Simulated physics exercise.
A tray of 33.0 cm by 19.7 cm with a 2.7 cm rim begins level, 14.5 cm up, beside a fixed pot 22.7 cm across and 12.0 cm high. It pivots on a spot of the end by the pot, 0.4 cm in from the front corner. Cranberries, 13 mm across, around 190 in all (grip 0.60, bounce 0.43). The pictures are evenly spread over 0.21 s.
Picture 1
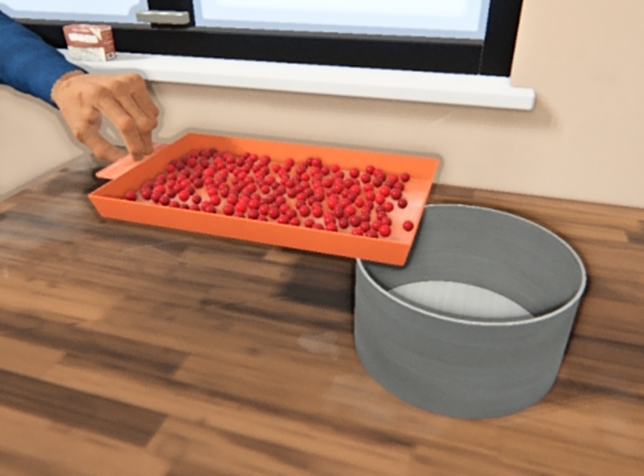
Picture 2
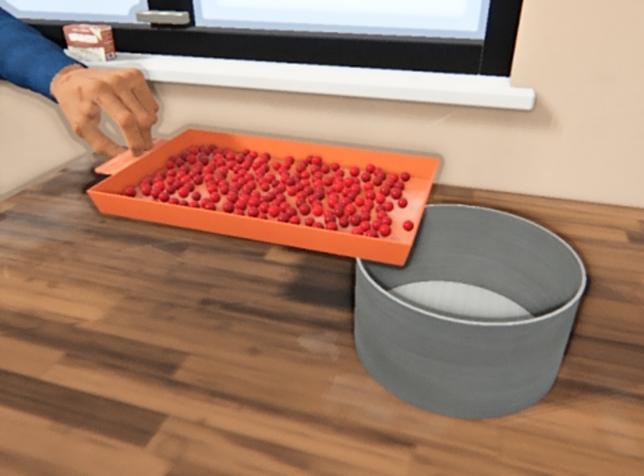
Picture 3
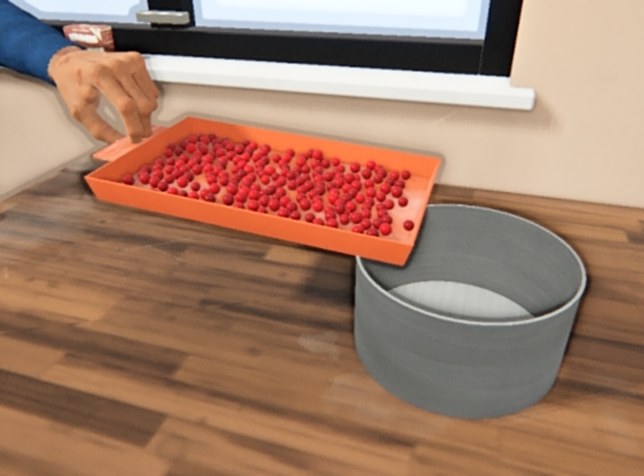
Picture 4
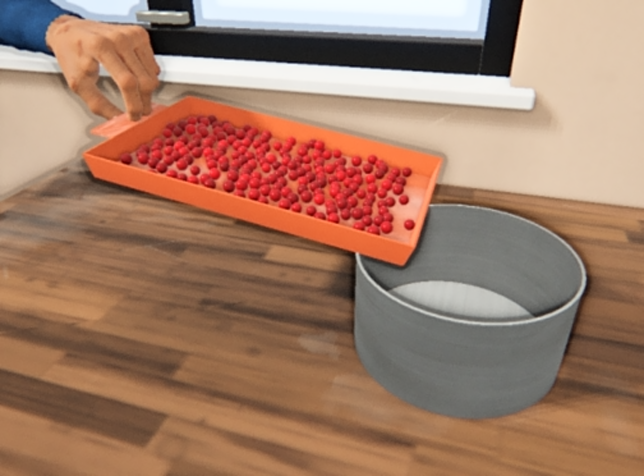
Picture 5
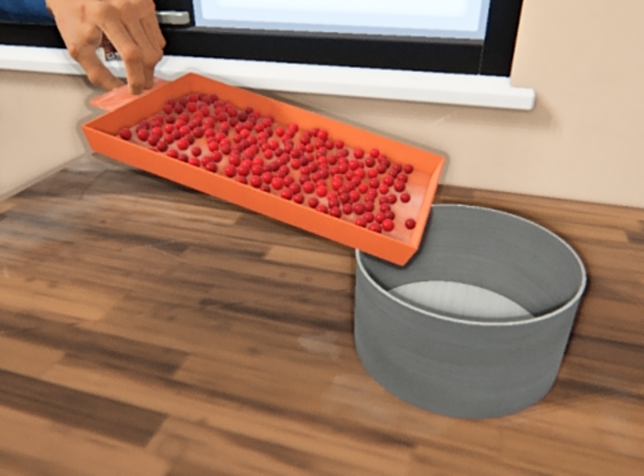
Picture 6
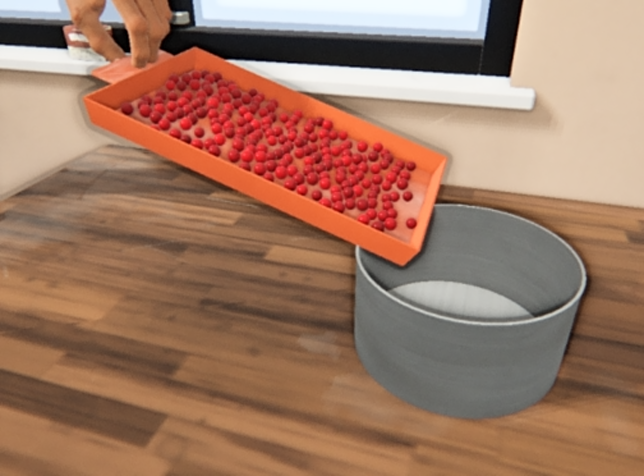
A hand raises the left end of an orange tray of red balls beside a grey pot.
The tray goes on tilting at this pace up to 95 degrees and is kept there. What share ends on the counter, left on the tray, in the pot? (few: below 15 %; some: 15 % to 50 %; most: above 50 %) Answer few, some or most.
Counter: Few, tray: Few, pot: Most.
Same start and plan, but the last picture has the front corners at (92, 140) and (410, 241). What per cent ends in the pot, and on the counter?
Pot 95, counter 5.
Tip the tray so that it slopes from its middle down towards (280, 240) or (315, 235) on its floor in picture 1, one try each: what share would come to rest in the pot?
Some 0 and 30 per cent.
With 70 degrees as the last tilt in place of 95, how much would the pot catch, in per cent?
It would be near 50 per cent.
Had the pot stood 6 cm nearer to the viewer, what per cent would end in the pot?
In that case some 75 per cent.
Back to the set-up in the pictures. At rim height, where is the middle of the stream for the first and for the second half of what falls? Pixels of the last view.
First near (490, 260), later near (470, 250).
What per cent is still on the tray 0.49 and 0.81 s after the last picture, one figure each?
In turn: 95, 10.
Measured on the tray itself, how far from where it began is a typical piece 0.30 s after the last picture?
Some 8 cm.
Then, 0.30 s after the last picture, tilt 57 degrees; the tray holds 100 %, the pot 0 %.
Then, 0.49 s after the last picture, tilt 81 degrees; the tray holds 95 %, the pot 0 %.
Then, 0.81 s after the last picture, tilt 95 degrees; the tray holds 10 %, the pot 85 %.
In the end, counter 5 %, tray 0 %, pot 95 %.
